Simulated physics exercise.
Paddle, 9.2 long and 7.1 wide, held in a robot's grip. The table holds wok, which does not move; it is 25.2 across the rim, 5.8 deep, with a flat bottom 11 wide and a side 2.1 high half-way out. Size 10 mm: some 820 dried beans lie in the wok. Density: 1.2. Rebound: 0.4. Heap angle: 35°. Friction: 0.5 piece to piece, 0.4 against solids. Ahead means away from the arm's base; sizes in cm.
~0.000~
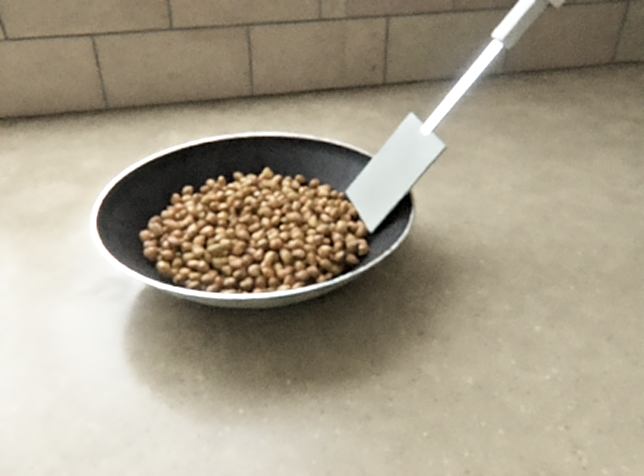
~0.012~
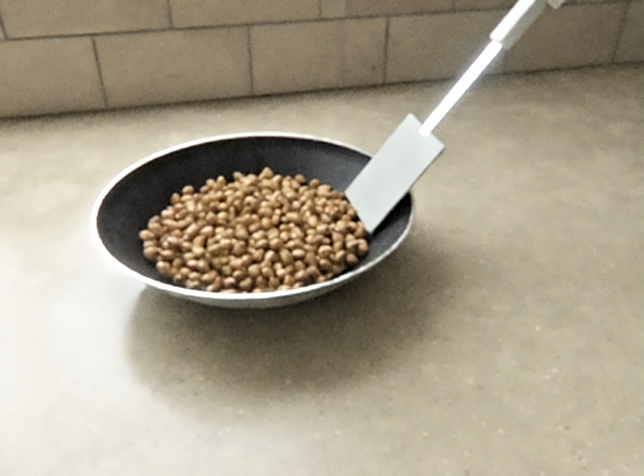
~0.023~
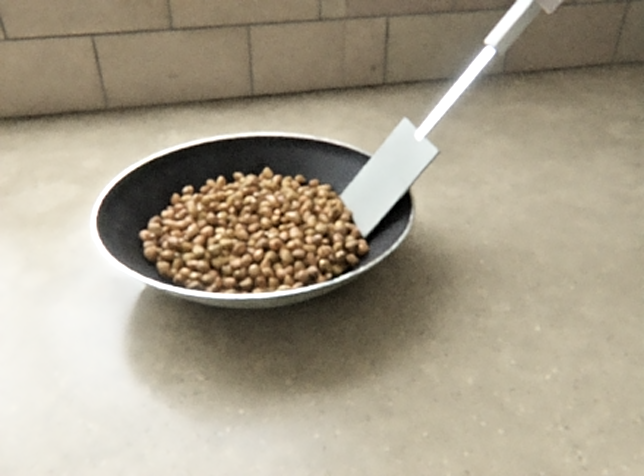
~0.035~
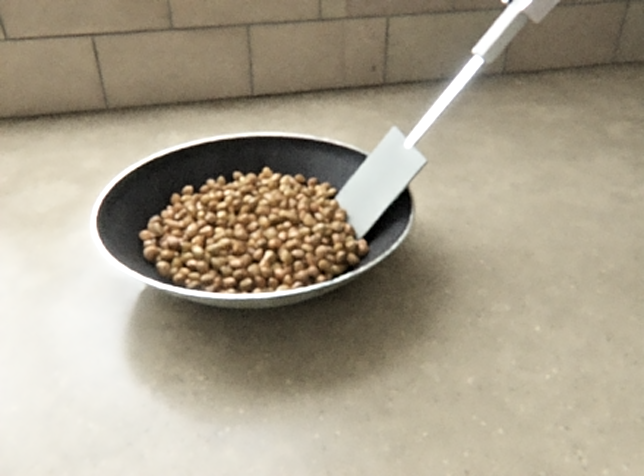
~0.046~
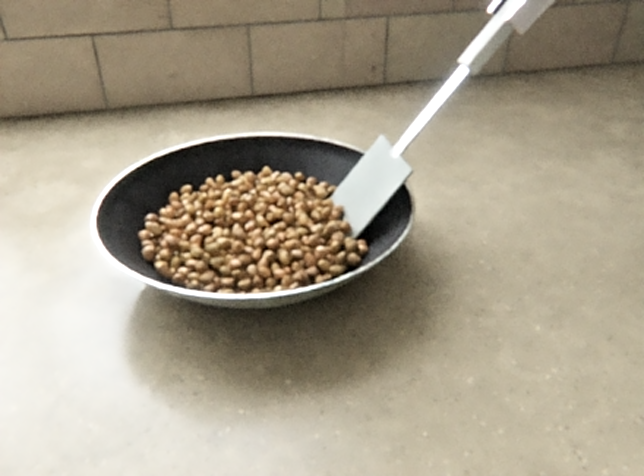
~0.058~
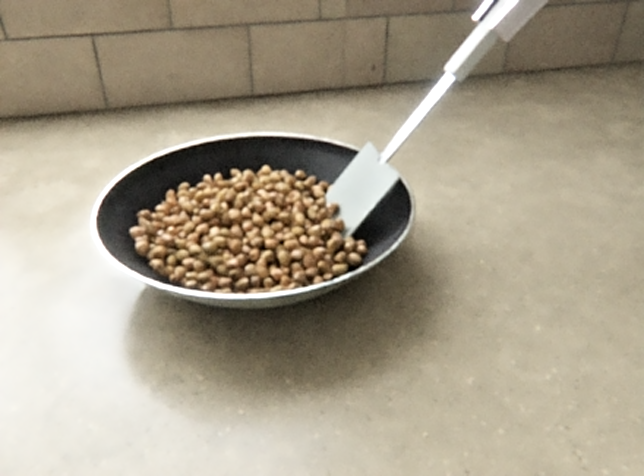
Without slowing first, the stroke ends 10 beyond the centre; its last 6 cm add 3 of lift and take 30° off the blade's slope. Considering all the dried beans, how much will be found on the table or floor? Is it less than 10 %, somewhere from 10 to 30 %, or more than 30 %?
It is more than 30 %.
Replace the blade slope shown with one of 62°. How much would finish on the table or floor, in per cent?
In that case around 45 per cent.
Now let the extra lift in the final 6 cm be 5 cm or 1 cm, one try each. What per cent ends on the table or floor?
Roughly 35 per cent, then 45 per cent.
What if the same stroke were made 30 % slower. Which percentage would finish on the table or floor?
I'd say close to 40 per cent.
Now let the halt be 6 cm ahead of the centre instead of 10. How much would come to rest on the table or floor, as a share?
In that case around 20 per cent.
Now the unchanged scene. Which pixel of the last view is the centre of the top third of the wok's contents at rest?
Centre: Roughly (202, 247).
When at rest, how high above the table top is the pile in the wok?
Height at the end: Around 5.5 cm.
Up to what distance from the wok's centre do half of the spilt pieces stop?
32 cm or so.
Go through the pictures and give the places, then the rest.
In the first frame, paddle top edge at (428, 129), sloping 51°; upper third of the load around (256, 225), from x 145 to 365, top at y 175; 825 in the wok.
In the second frame, paddle top edge at (427, 129), sloping 51°; upper third of the load around (256, 225), from x 145 to 365, top at y 175.
In the third frame, paddle top edge at (422, 134), sloping 51°; upper third of the load around (257, 225), from x 145 to 365, top at y 175.
In the fourth frame, paddle top edge at (410, 143), sloping 51°; upper third of the load around (258, 225), from x 145 to 360, top at y 175.
In the fifth frame, paddle top edge at (397, 152), sloping 51°; upper third of the load around (257, 221), from x 145 to 360, top at y 175.
In the sixth frame, paddle top edge at (384, 159), sloping 51°; upper third of the load around (249, 218), from x 135 to 360, top at y 170; 825 in the wok.
By 0.11 s, sloping 51°, highest piece 7 above the table; 825 in the wok.
By 0.16 s, sloping 44°, highest piece 8 above the table; 815 in the wok, 10 on the blade or in flight.
By 0.39 s, sloping 21°, highest piece 15 above the table; 480 in the wok, 135 on the table or floor, 210 on the blade or in flight.
By 1.44 s, sloping 21°, highest piece 7 above the table; 480 in the wok, 345 on the table or floor.
Final count, 480 in the wok, 345 on the table or floor. That is 42 % on the table or floor.
